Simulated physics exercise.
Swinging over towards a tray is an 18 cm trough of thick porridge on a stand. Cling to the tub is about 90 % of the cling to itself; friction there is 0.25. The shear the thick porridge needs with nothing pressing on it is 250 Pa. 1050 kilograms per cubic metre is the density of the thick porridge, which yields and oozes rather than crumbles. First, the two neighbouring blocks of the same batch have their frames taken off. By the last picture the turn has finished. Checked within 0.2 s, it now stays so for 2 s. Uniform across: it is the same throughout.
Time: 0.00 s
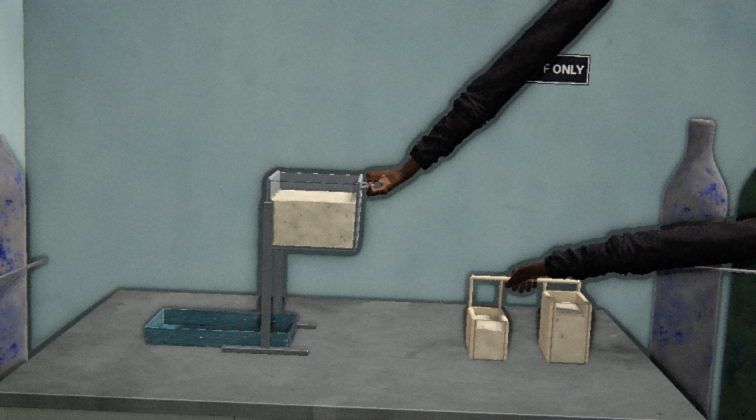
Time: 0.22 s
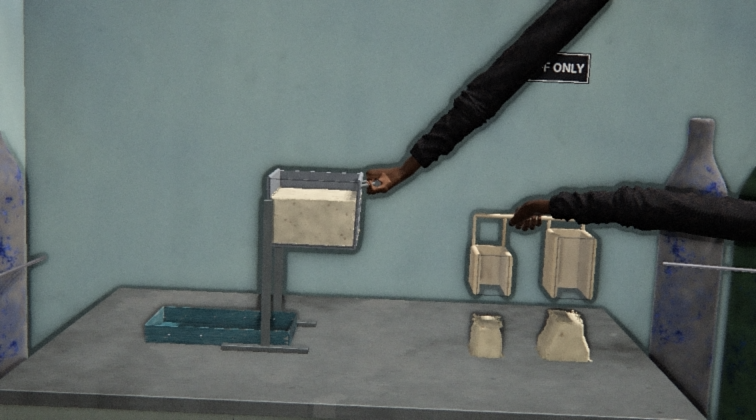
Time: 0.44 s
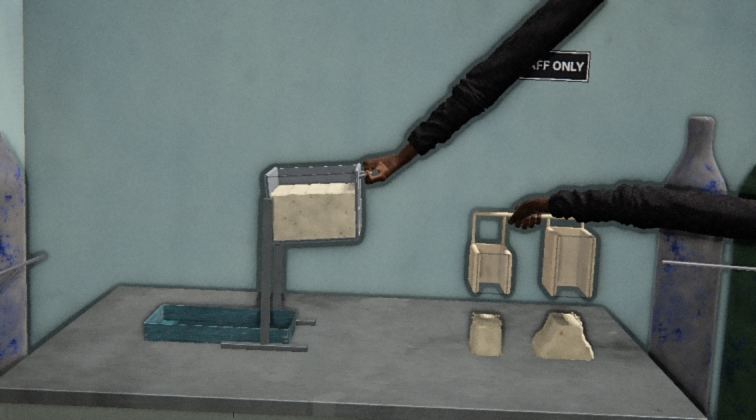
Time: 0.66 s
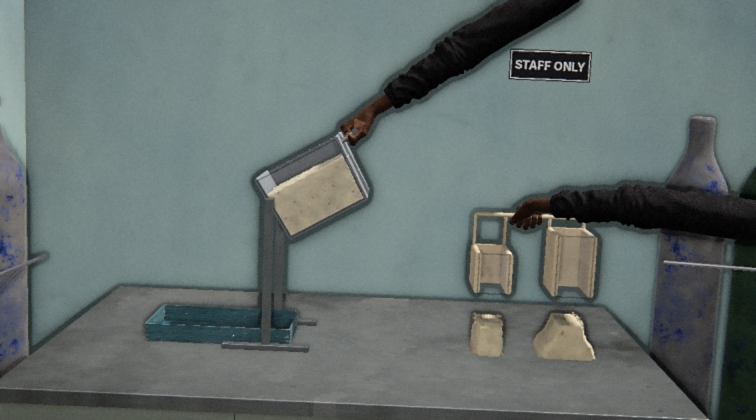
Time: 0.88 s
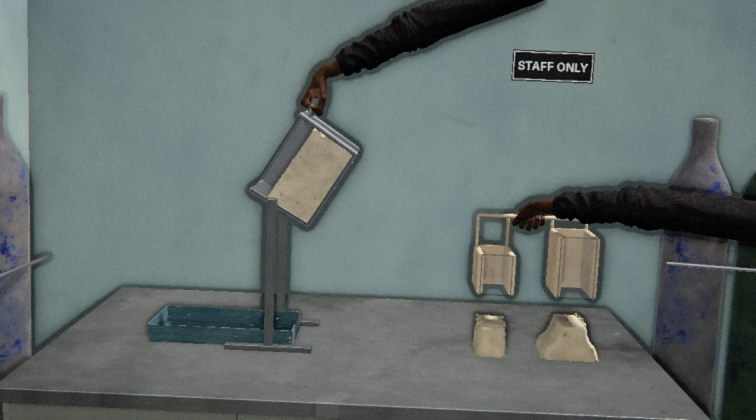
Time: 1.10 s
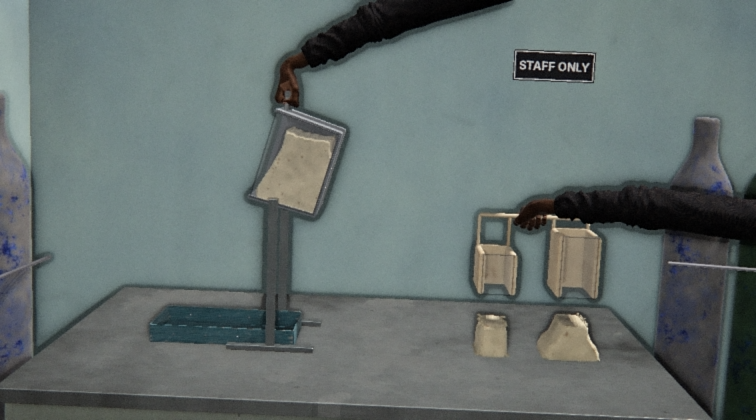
Two joined moulds were lifted by one hand off pale blocks, which sagged, the right one more, before another hand swung a trough of thick porridge steeply up and leftward on its stand.
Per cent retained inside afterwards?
Retained: About 74 %.
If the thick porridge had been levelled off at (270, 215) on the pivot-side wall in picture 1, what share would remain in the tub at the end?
100 %.
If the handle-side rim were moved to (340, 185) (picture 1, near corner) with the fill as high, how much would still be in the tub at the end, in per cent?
I'd say around 100 percent would remain in the tub at the end.
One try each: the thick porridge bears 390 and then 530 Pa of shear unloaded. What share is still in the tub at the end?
You'd see 100 percent the first time and 100 percent the second.
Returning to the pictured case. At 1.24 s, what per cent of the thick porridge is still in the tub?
Close to 95 in a hundred.
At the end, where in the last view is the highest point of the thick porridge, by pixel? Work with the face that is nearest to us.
Around (301, 158).
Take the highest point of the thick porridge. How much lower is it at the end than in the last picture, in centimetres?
About 7 cm.
After 1.24 s, the tub is at 74 degrees and holds 96 %.
After 1.41 s, the tub is at 74 degrees and holds 87 %.
After 1.58 s, the tub is at 74 degrees and holds 79 %.
After 1.75 s, the tub is at 74 degrees and holds 76 %.
After 3.10 s, the tub is at 74 degrees and holds 74 %.
